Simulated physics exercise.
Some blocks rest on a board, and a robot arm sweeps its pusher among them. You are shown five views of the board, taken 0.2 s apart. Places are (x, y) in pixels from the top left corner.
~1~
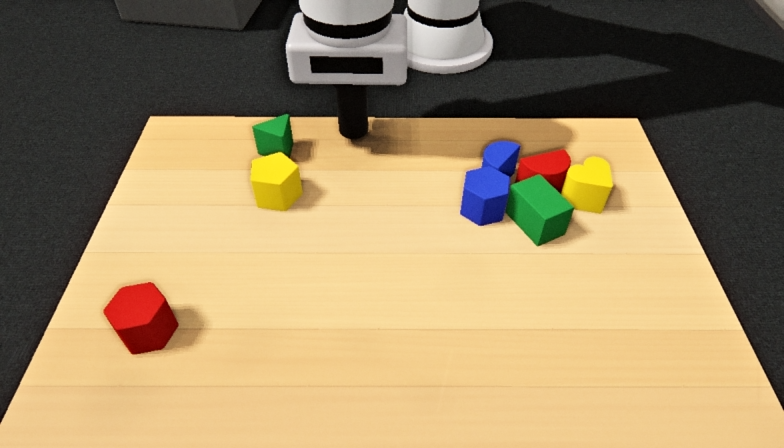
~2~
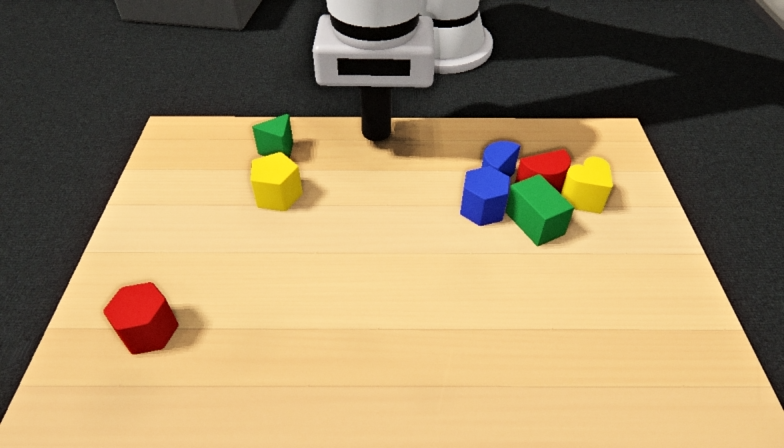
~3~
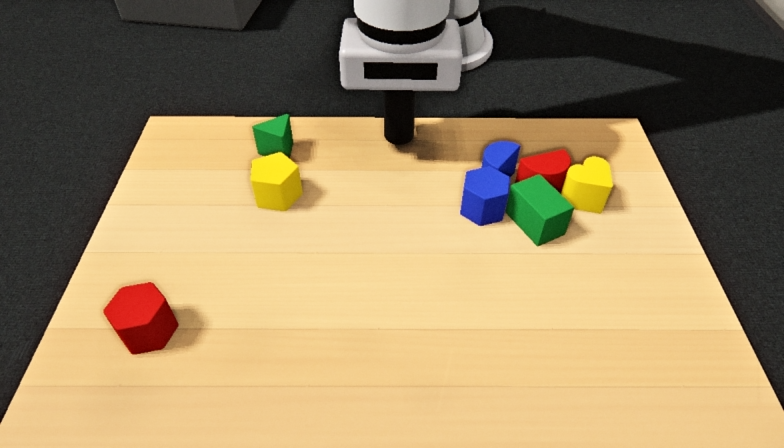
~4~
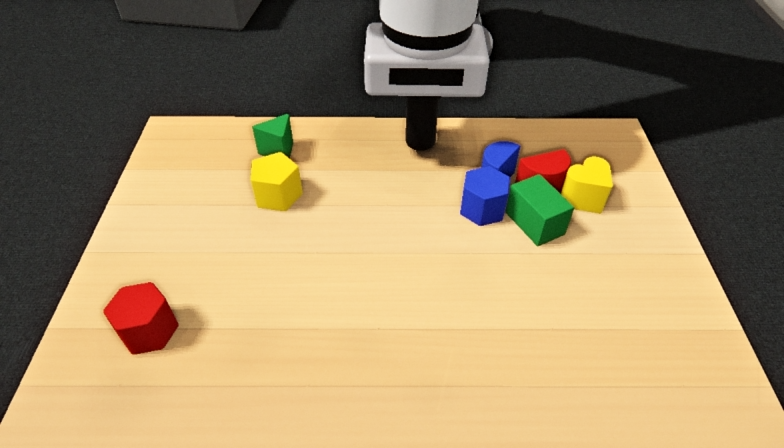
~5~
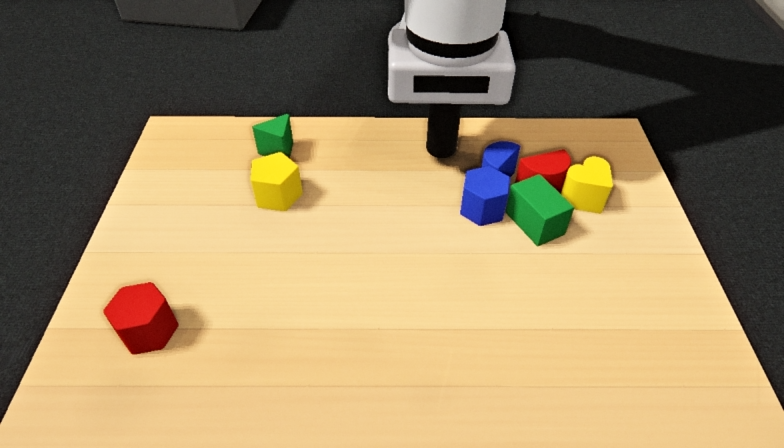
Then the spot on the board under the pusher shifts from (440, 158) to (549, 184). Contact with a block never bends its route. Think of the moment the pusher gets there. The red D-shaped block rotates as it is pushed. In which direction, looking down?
It makes a counterclockwise turn.
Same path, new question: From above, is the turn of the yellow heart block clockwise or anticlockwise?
It twists against the clock when seen from above.
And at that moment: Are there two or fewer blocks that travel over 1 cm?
My answer is no.
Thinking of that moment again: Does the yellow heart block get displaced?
That would be a yes.
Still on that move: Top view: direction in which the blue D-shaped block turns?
From the top, the block rotates clockwise.
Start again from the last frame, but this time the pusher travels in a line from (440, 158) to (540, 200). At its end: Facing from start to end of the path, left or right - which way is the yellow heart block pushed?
To the left.
What follows on the original path. One third of the way, pusher at (477, 159); blue D-shaped block at (505, 154).
Two thirds of the way, pusher at (514, 167); blue D-shaped block at (536, 168), turned 25° clockwise; green oblong at (544, 198); red D-shaped block at (573, 175), turned 20° anticlockwise; yellow heart block at (615, 177), turned 25° anticlockwise.
At the end, pusher at (552, 176); blue D-shaped block at (563, 178), turned 55° clockwise; green oblong at (553, 207), turned 25° clockwise; red D-shaped block at (600, 196), turned 25° anticlockwise; yellow heart block at (632, 185), turned 70° anticlockwise.
